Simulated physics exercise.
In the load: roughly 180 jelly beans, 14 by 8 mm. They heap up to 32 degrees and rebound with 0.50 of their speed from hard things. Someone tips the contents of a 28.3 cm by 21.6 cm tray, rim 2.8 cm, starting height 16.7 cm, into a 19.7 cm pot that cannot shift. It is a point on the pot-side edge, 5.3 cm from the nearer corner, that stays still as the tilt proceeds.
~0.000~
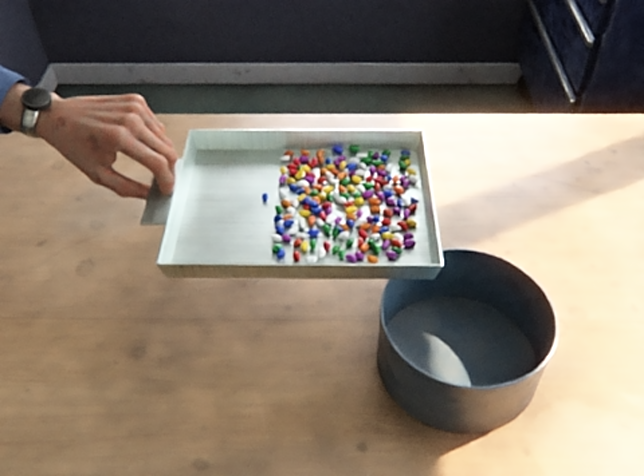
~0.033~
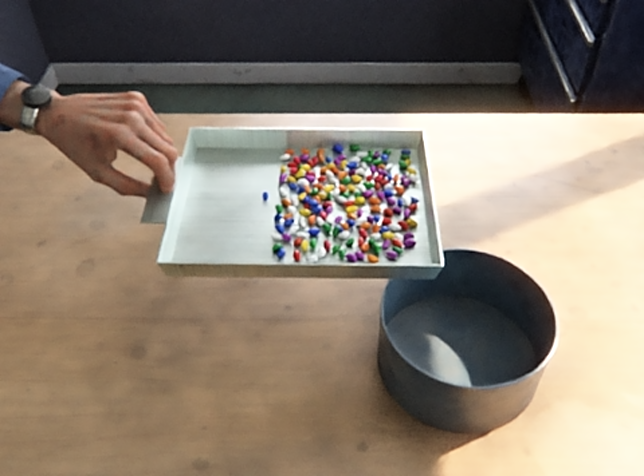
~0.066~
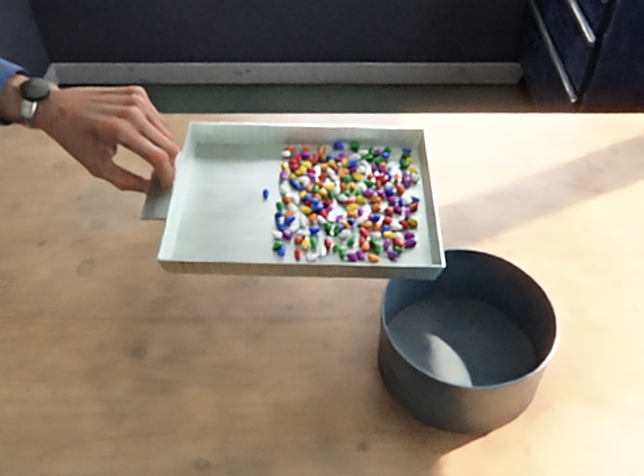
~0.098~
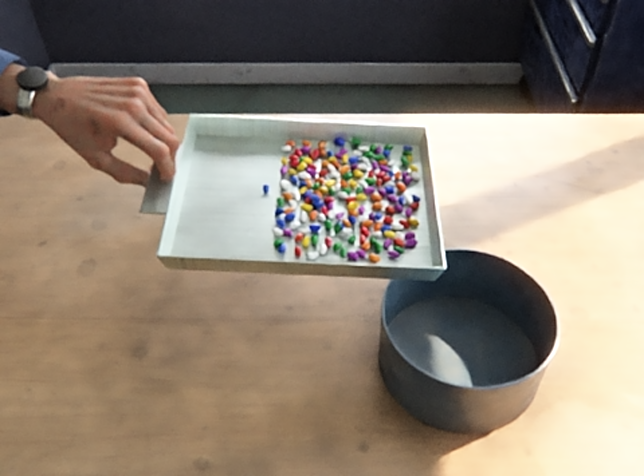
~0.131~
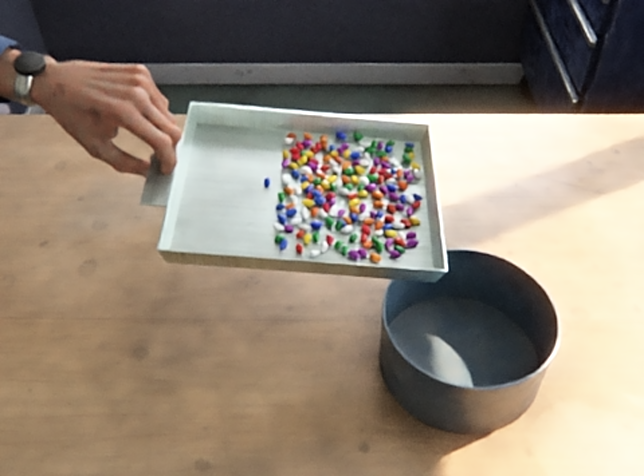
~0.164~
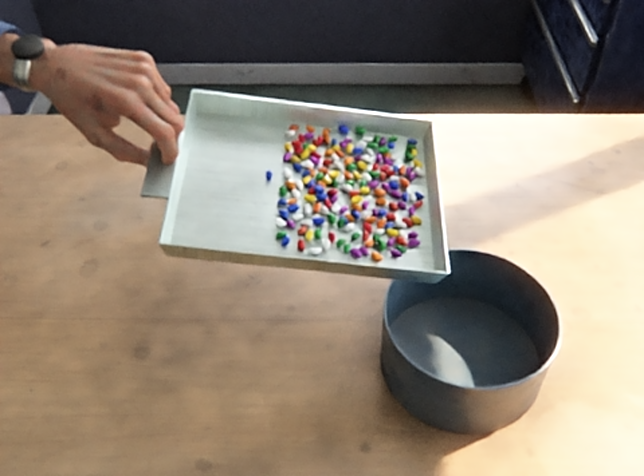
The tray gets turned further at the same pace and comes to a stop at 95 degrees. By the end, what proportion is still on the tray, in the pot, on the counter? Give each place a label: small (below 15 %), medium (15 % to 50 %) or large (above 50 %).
Shares by place: Left on the tray small, pot large, counter small.
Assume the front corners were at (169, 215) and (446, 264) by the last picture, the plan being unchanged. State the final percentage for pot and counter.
That works out as pot 60 and counter 35.
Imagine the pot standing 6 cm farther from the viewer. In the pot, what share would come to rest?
In that case about 80 percent would end up there.
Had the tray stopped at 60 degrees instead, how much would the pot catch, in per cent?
In that case some 20 per cent.
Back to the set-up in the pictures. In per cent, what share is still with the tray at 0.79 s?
Roughly 90 percent of the load, I'd say.
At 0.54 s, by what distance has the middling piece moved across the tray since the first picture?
Displacement on the tray: Roughly 6 cm.
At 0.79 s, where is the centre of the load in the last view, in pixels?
Roughly pixel (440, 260).
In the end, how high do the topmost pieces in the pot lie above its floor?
I'd say near 2.0 centimetres.
After 0.54 s, tilt 52 degrees; the tray holds 100 %, the pot 0 %.
After 0.79 s, tilt 79 degrees; the tray holds 90 %, the pot 5 %.
Then, at 1.15 s, tilt 95 degrees; the tray holds 15 %, the pot 85 %.
At rest (2.3 s), tray 0 %, pot 100 %, counter 0 %.
